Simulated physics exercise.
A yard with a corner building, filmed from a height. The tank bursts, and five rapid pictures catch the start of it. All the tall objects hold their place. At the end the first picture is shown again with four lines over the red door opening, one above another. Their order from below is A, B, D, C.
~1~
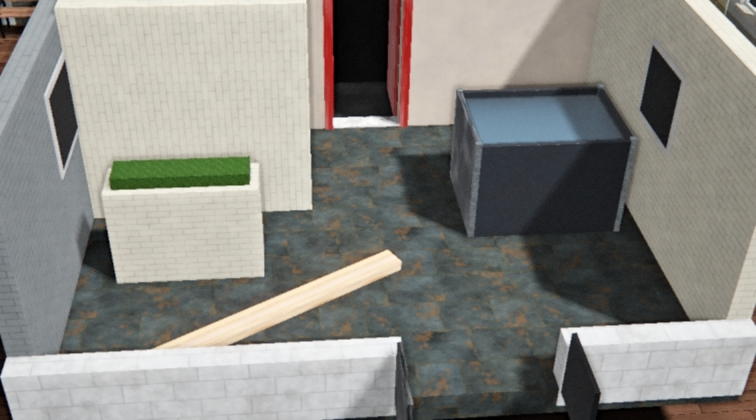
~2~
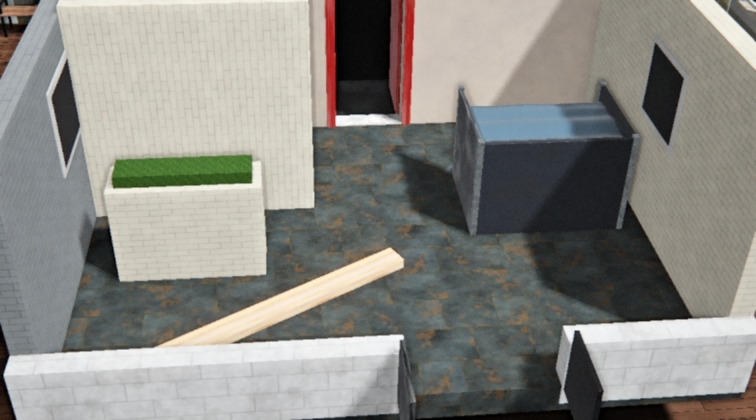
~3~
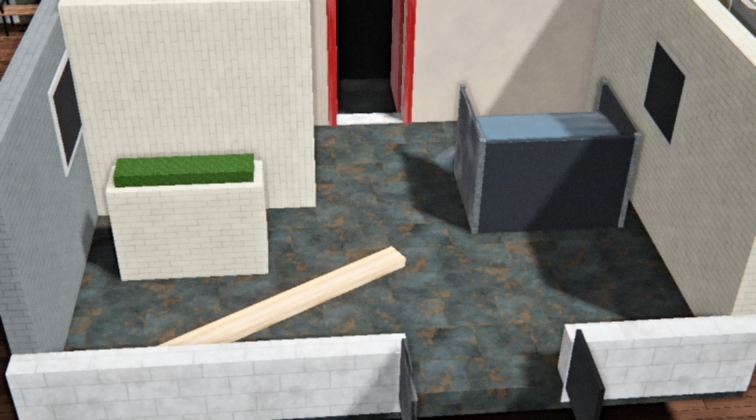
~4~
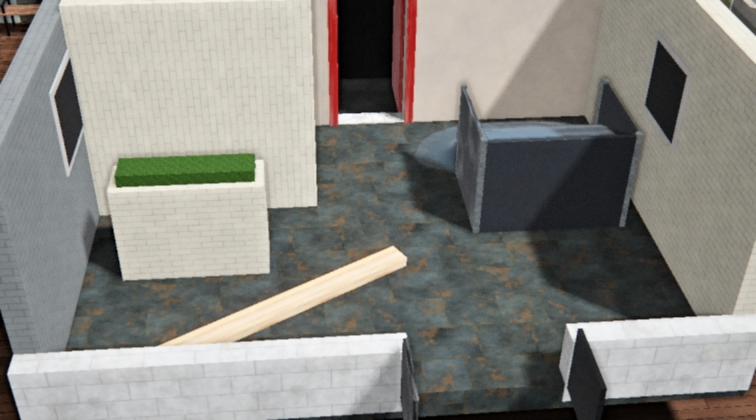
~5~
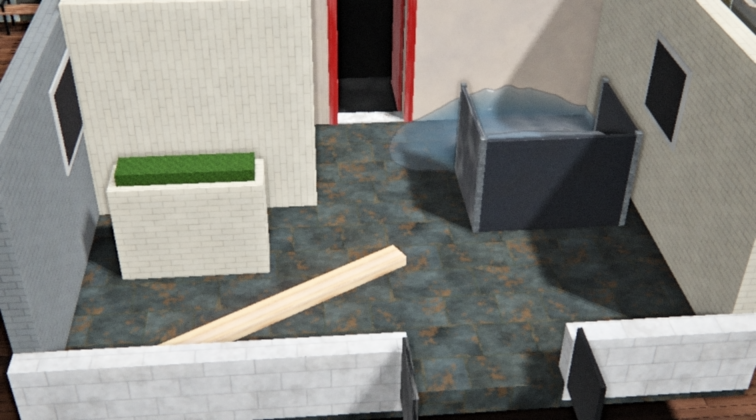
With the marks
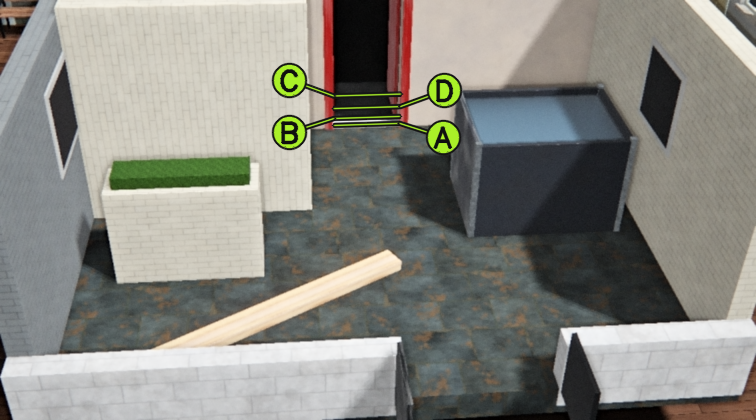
A dark, glass-sided-looking tank full of blue water stands at the right of a walled yard with a mottled dark floor, seen from a height. A red-framed doorway is at the back, a pale block topped with green at left, a wooden beam on the floor and a gap in the low white front wall. The tank's back side disappears, and water drops inside and spreads behind it and leftward across the floor.
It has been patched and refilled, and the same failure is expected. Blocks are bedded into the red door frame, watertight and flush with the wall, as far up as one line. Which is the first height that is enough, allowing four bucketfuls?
The limit is D.
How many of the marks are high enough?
Two of them.
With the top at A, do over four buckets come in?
Yes.
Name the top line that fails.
Line B.
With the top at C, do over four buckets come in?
No.
On the marked copy, A at (366, 124); B at (367, 117); C at (367, 95); D at (367, 107); from the bottom up A, B, D, C.
If A is chosen, dozens of bucketfuls pour in.
If B is chosen, about 8 bucketfuls get in.
If C is chosen, nothing gets over.
If D is chosen, a splash gets over, under a bucket.
